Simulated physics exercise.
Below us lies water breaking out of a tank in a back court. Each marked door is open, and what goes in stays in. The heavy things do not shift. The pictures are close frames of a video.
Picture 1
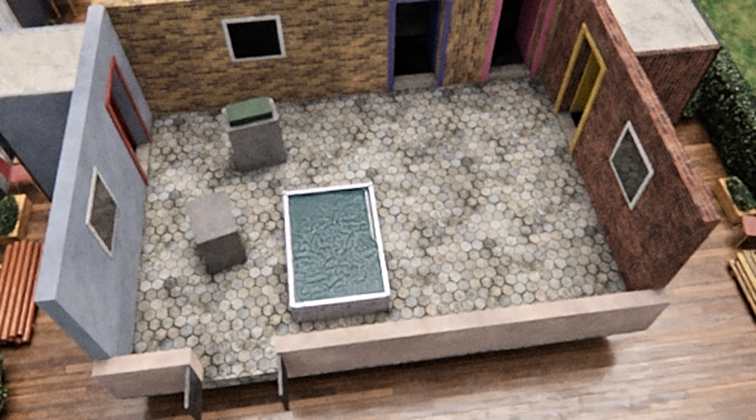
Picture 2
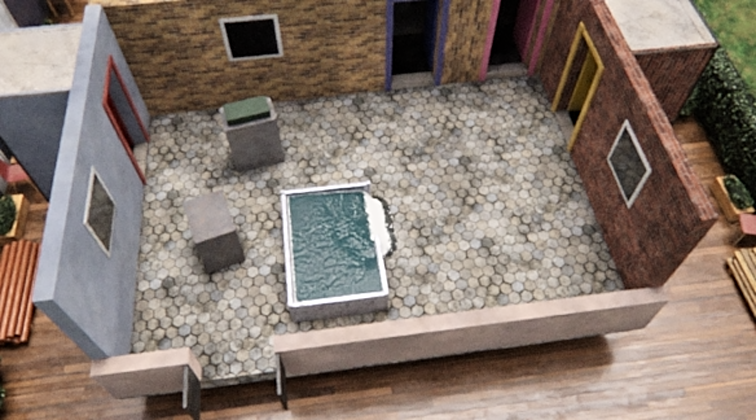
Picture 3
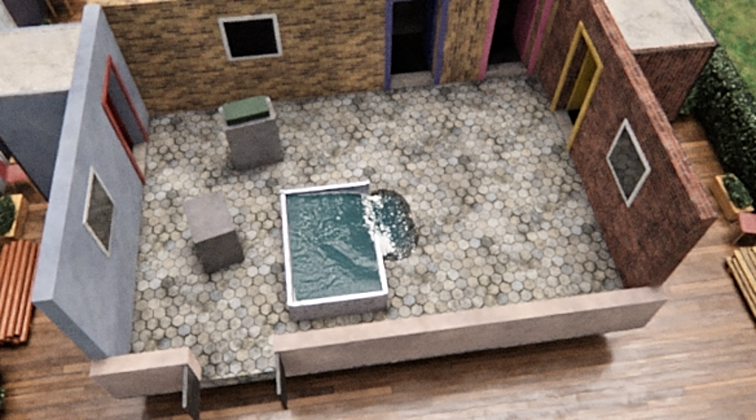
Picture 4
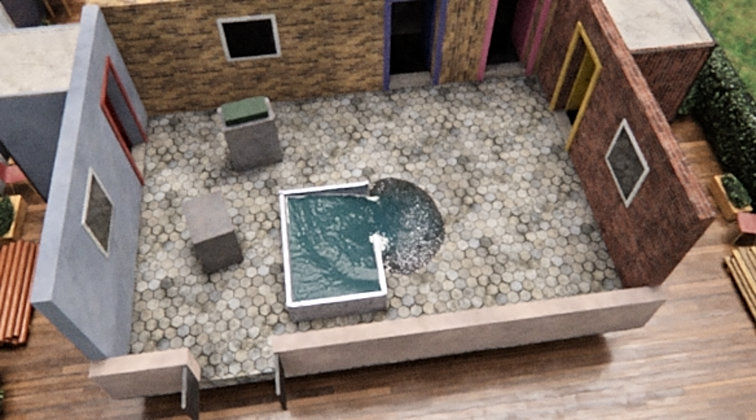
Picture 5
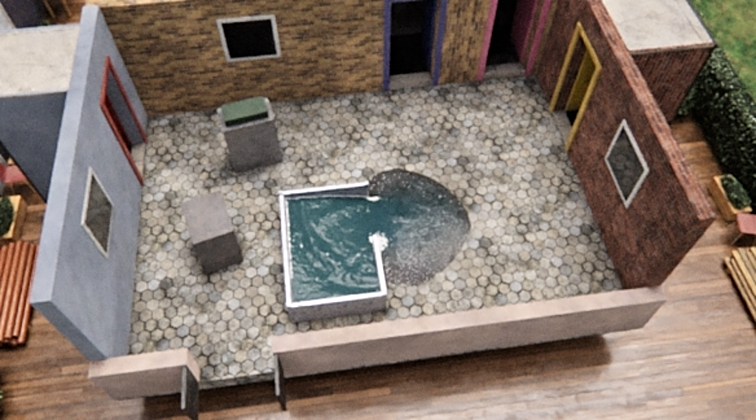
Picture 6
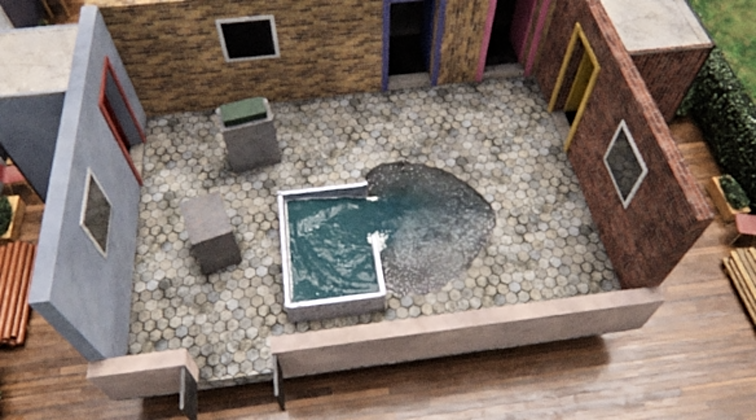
A back court paved with hexagonal stones is seen from high above, the camera staying almost still. A blue-grey wall with a red-framed door stands left, a tan brick wall at the back and a reddish-brown wall with a yellow doorframe right, around two grey blocks and a white-rimmed tank of teal water. The water lies still, then breaks through the tank's right side, foaming, and spreads rightward in a widening, rounded sheet.
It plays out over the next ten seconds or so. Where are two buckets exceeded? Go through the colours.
In the end: The blue door stays under that; the pink door stays under that; the red door stays under that; the yellow door takes more than that.
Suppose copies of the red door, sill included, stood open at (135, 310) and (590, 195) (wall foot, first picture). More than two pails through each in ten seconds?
As listed: Stays under, goes over.
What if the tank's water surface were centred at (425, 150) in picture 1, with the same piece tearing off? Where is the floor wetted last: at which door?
It is the red-painted one.
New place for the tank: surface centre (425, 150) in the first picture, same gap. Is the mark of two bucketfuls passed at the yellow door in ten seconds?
In short: The yellow door lets more in.
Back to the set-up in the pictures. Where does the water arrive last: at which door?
It is the red one.
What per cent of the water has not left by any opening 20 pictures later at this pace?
Near 98 in a hundred.
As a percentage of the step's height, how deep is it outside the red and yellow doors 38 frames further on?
In turn 0 and 120 per cent.
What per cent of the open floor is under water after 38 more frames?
Close to 50 %.
A moment on, water covers 25 % of the floor; the blue door not reached, the pink door not reached, the red door not reached, the yellow door not reached.
Next, water covers 40 % of the floor; the blue door not reached, the pink door not reached, the red door not reached, the yellow door wet at the sill, nothing in.
Then, water covers 45 % of the floor; the blue door wet at the sill, nothing in, the pink door wet at the sill, nothing in, the red door not reached, the yellow door over two buckets in.
Later, water covers 50 % of the floor; the blue door wet at the sill, nothing in, the pink door wet at the sill, nothing in, the red door not reached, the yellow door over two buckets in.
In the end, water covers 80 % of the floor; the blue door wet at the sill, nothing in, the pink door wet at the sill, nothing in, the red door wet at the sill, nothing in, the yellow door over two buckets in.
